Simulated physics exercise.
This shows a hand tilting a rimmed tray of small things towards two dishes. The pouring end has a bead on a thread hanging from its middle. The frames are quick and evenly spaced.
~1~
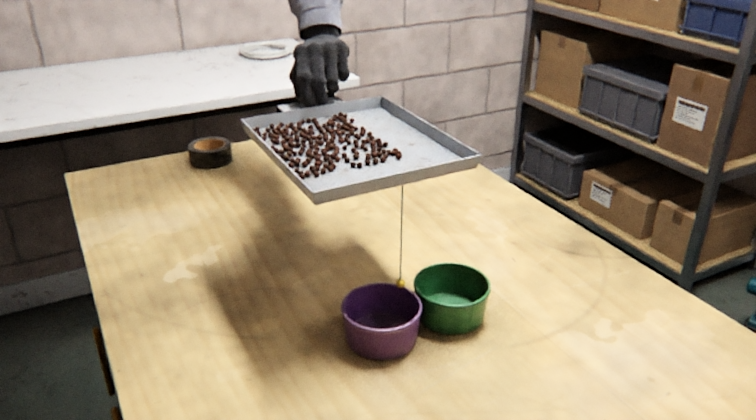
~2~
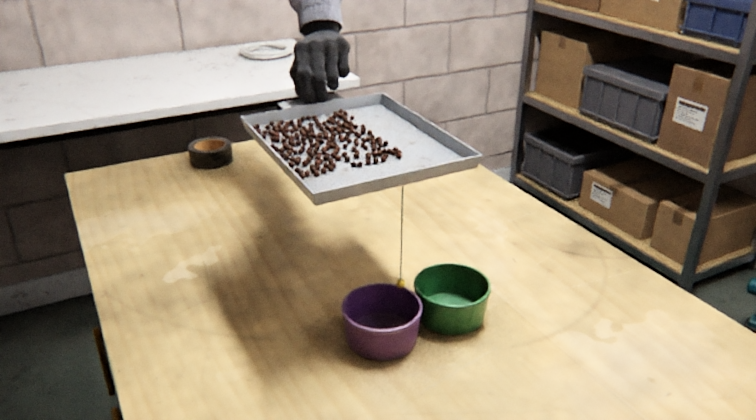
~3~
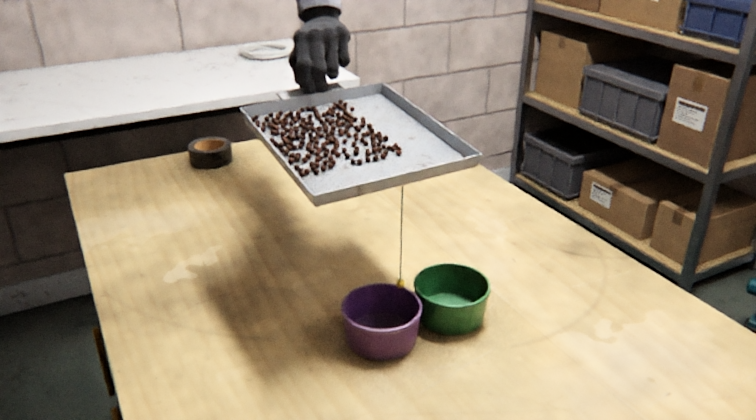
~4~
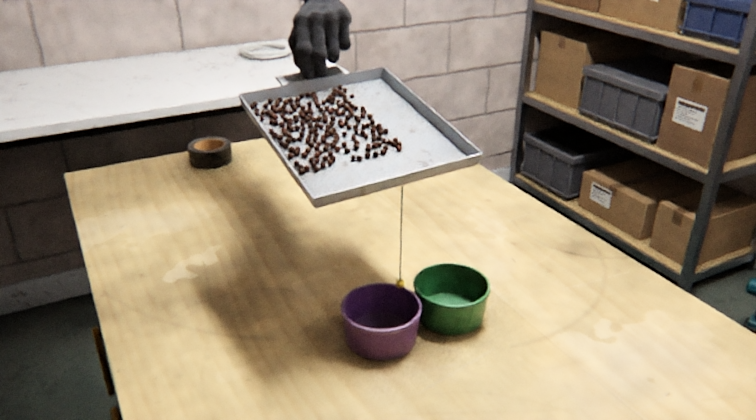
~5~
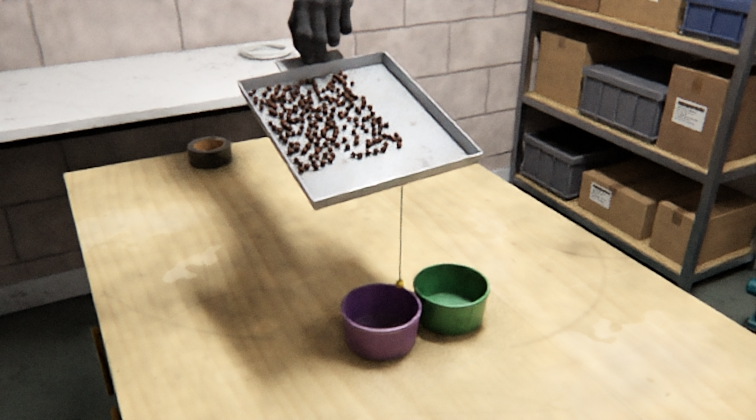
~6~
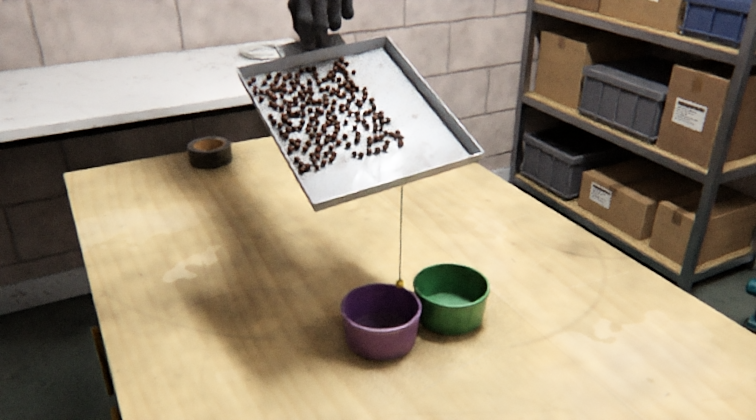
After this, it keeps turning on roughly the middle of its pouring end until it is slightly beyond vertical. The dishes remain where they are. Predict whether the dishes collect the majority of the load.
They collect only a minority.
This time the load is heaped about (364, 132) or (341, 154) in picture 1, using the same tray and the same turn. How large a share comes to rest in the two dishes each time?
About 30 % and 20 %.
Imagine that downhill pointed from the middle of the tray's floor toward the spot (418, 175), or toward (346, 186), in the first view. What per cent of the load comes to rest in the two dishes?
About 50 %, then 10 %.
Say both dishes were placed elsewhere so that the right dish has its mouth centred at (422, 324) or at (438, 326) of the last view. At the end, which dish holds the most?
Well, the first go goes to the leftmost dish, and the second to the leftmost dish.
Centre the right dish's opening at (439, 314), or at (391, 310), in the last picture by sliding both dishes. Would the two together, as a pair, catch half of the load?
First shift, a majority share; second shift, a majority share.
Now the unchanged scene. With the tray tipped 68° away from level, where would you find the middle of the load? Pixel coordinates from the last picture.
The load is centred around (346, 201).
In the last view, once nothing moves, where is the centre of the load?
Last view, centre at rest - approx. (358, 366).
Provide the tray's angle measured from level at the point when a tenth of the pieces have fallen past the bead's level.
Near 70 degrees.
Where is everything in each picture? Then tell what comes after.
In the first frame, corners of the pouring end at (315, 191) and (478, 154), level; middle of the load at (322, 143), allspice berries; left dish at (400, 340); right dish at (472, 315); bead on its thread at (400, 283).
In the second frame, corners of the pouring end at (315, 191) and (478, 154), level; middle of the load at (322, 142).
In the third frame, corners of the pouring end at (315, 193) and (478, 154), tipped barely, lowest at the left corner; middle of the load at (321, 136).
In the fourth frame, corners of the pouring end at (315, 196) and (479, 153), tipped a little, lowest at the left corner; middle of the load at (321, 127).
In the fifth frame, corners of the pouring end at (315, 198) and (480, 152), tipped clearly, lowest at the left corner; middle of the load at (321, 119).
In the sixth frame, corners of the pouring end at (315, 201) and (480, 151), tipped clearly, lowest at the left corner; middle of the load at (322, 112); left dish at (400, 341); right dish at (472, 316).
Soon, tray tipped steeply; about two thirds on the tray; a stray few outside both; about a third in the air.
A while on, tray tipped past a quarter turn; about half on the tray; a small part in the left dish; about a third outside both; a small part in the air.
Towards the end, tray tipped past a quarter turn; about a quarter in the left dish; about two thirds outside both.
Finally, tray tipped past a quarter turn; about a quarter in the left dish; none in the right dish; about two thirds outside both.
